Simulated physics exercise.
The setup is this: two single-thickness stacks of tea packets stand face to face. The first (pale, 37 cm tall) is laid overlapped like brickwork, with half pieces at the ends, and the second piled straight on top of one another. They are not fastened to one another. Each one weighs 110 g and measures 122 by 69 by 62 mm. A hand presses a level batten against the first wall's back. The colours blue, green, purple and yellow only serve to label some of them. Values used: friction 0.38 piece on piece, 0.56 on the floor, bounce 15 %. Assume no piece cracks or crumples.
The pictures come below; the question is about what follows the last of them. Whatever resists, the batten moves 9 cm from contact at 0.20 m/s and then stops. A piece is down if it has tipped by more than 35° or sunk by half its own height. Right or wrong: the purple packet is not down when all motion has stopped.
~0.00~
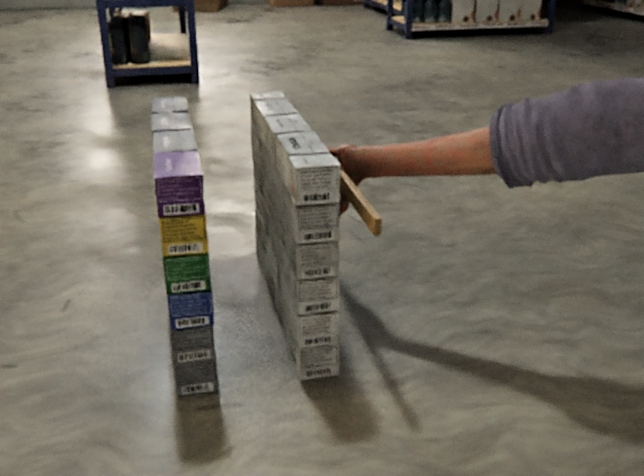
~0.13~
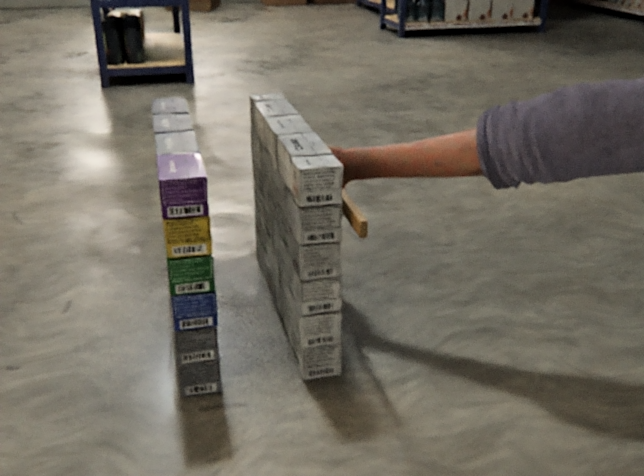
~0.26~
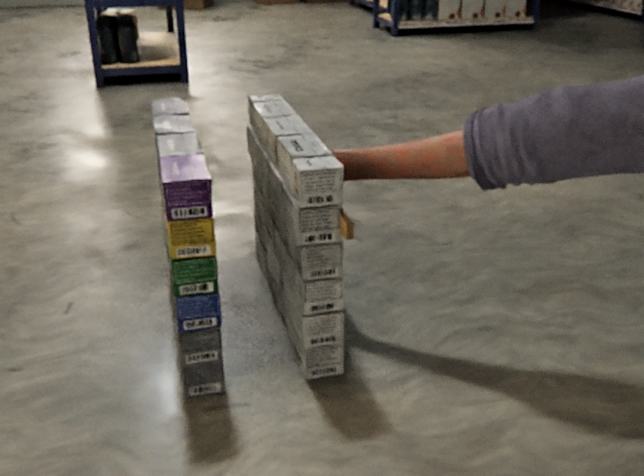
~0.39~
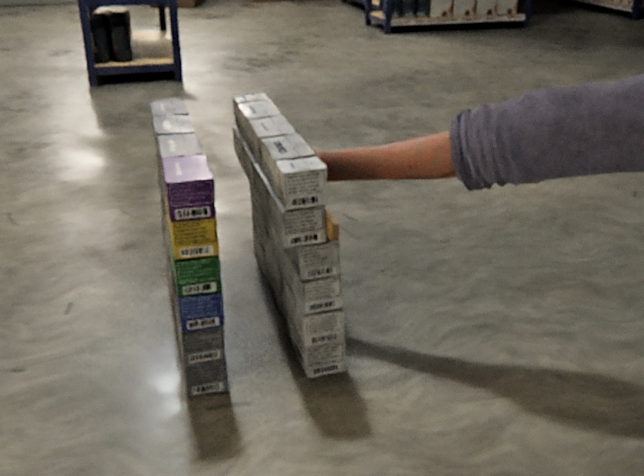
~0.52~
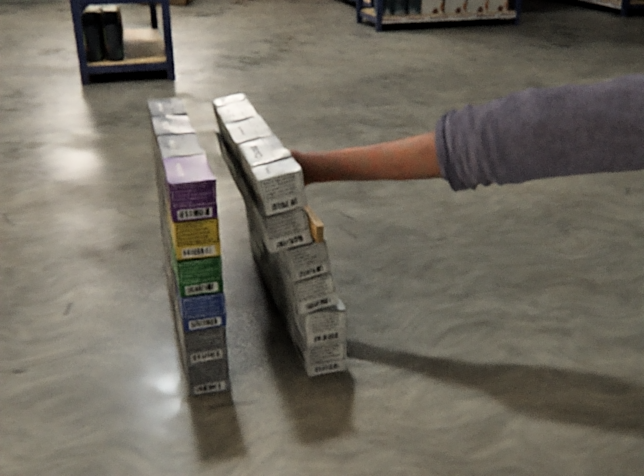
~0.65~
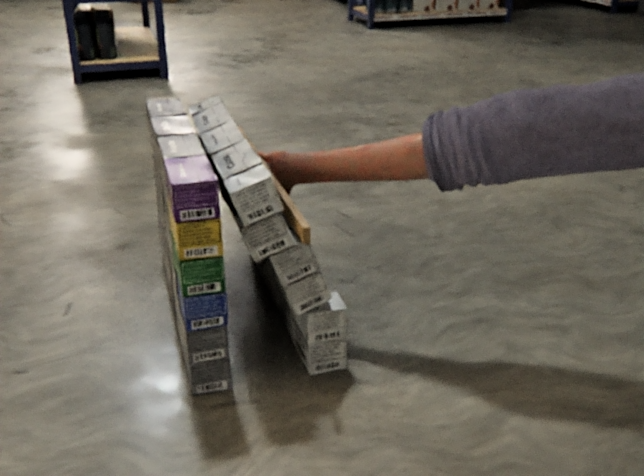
Wrong, it ends down.
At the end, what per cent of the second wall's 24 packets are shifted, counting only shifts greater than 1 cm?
The share is 100 per cent.
After 1.02 s, 18 of the pale wall down; none of the 24 packets of the second wall down, 24 disturbed; purple packet leaning 14°; blue packet leaning 14°.
After 1.26 s, 22 of the pale wall down; 24 of the 24 packets of the second wall down; purple packet leaning 61°, 17 cm lower; yellow packet leaning 60°, 13 cm lower.
At rest (2.2 s), 22 of the pale wall down; 24 of the 24 packets of the second wall down; purple packet on its side; yellow packet upside down; green packet upside down.
